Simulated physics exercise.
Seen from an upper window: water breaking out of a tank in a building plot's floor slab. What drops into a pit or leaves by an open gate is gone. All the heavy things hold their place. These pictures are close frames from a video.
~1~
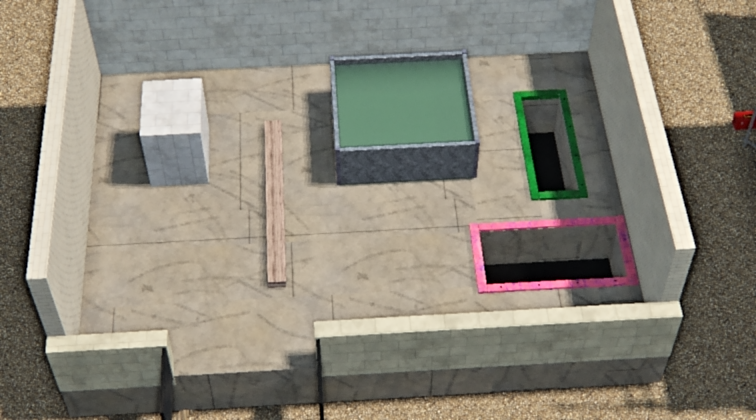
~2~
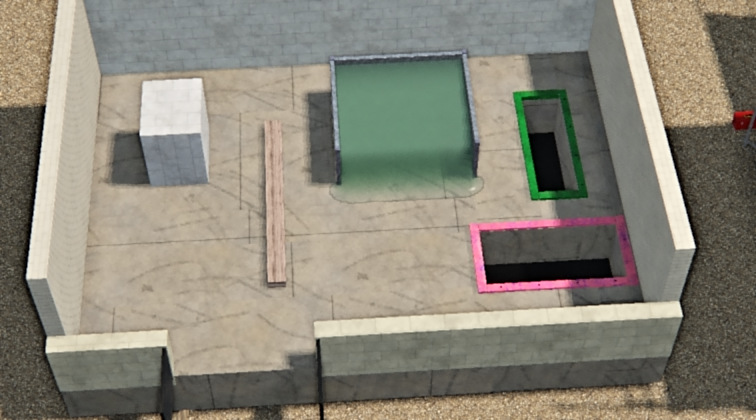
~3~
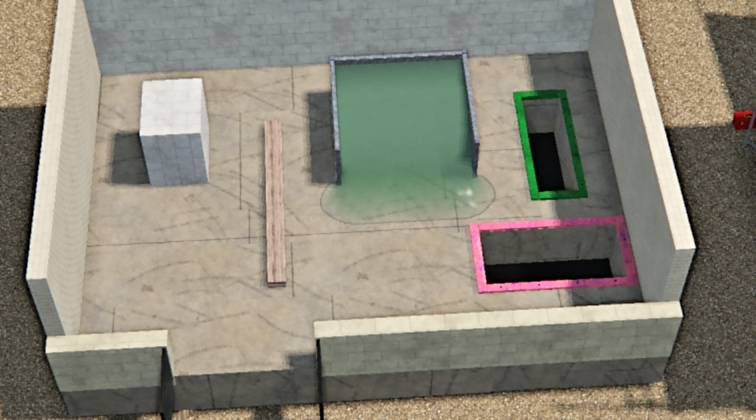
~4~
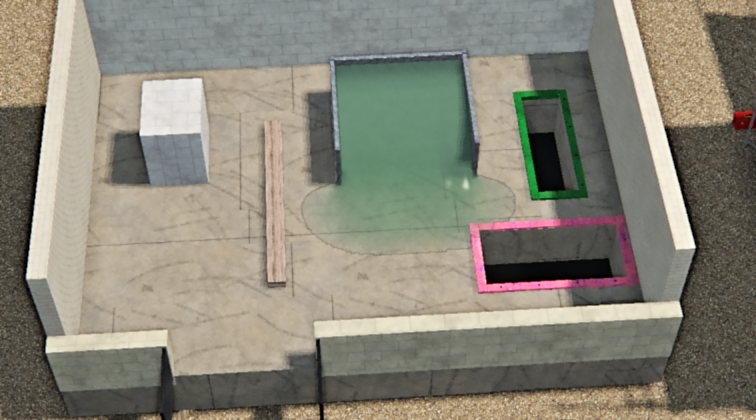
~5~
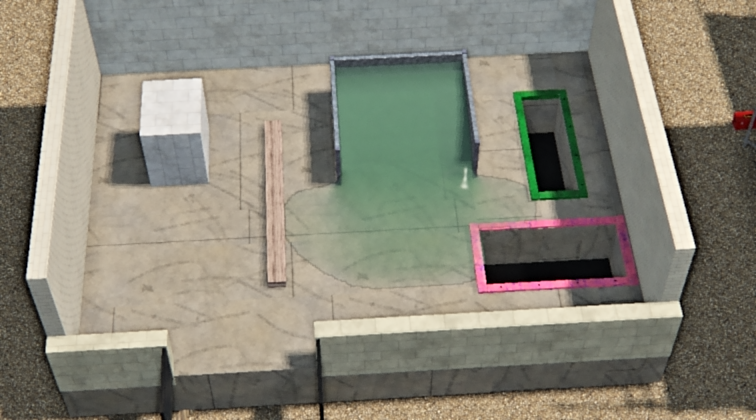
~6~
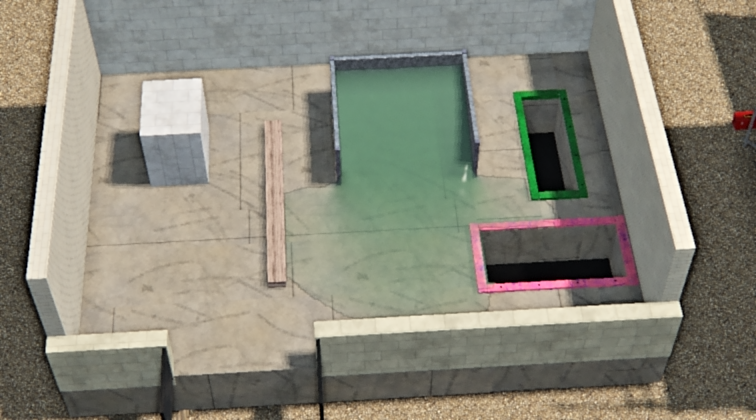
Green water pouring from the open front of a tank and spreading across a walled floor toward the viewer, reaching a wooden beam.
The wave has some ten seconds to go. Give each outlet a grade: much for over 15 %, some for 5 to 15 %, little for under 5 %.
Grades: Gate - much, pink pit - much, green pit - little.
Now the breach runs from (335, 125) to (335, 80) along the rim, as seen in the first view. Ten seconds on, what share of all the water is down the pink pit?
The pink pit gets 0 per cent.
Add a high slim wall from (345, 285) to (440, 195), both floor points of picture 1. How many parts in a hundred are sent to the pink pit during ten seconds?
Roughly 15 per cent ends up in the pink pit.
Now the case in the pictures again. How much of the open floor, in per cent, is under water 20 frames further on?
Share estimate: About 45 per cent.
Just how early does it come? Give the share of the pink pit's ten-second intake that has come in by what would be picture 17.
I make it 30 per cent.
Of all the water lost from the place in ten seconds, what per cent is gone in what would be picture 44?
Somewhere around 85 per cent, I'd say.
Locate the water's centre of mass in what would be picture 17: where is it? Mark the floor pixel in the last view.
I would point to (408, 242).
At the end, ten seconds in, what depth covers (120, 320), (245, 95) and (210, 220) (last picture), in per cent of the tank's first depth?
Some 6, 4 and 4 in a hundred.
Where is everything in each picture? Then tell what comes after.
In the first frame, the open tank at (403, 103) is whole and still.
In the second frame, water pours out at (407, 169) and has run to (333, 187).
In the third frame, the front is at (330, 210), out from the gap at (407, 170).
In the fourth frame, water pours out at (407, 171) and has run to (319, 230).
In the fifth frame, the front is at (338, 274), out from the gap at (407, 171).
In the sixth frame, the front is at (463, 314), out from the gap at (407, 171).
A moment on, water covers 30 % of the floor; the gate 0 %, the pink pit 4 %, the green pit 0 %.
Next, water covers 35 % of the floor; the gate 4 %, the pink pit 9 %, the green pit 0 %.
Then, water covers 45 % of the floor; the gate 12 %, the pink pit 15 %, the green pit 0 %.
Later, water covers 65 % of the floor; the gate 17 %, the pink pit 25 %, the green pit 0 %.
In the end, water covers 90 % of the floor; the gate 21 %, the pink pit 29 %, the green pit 0 %.
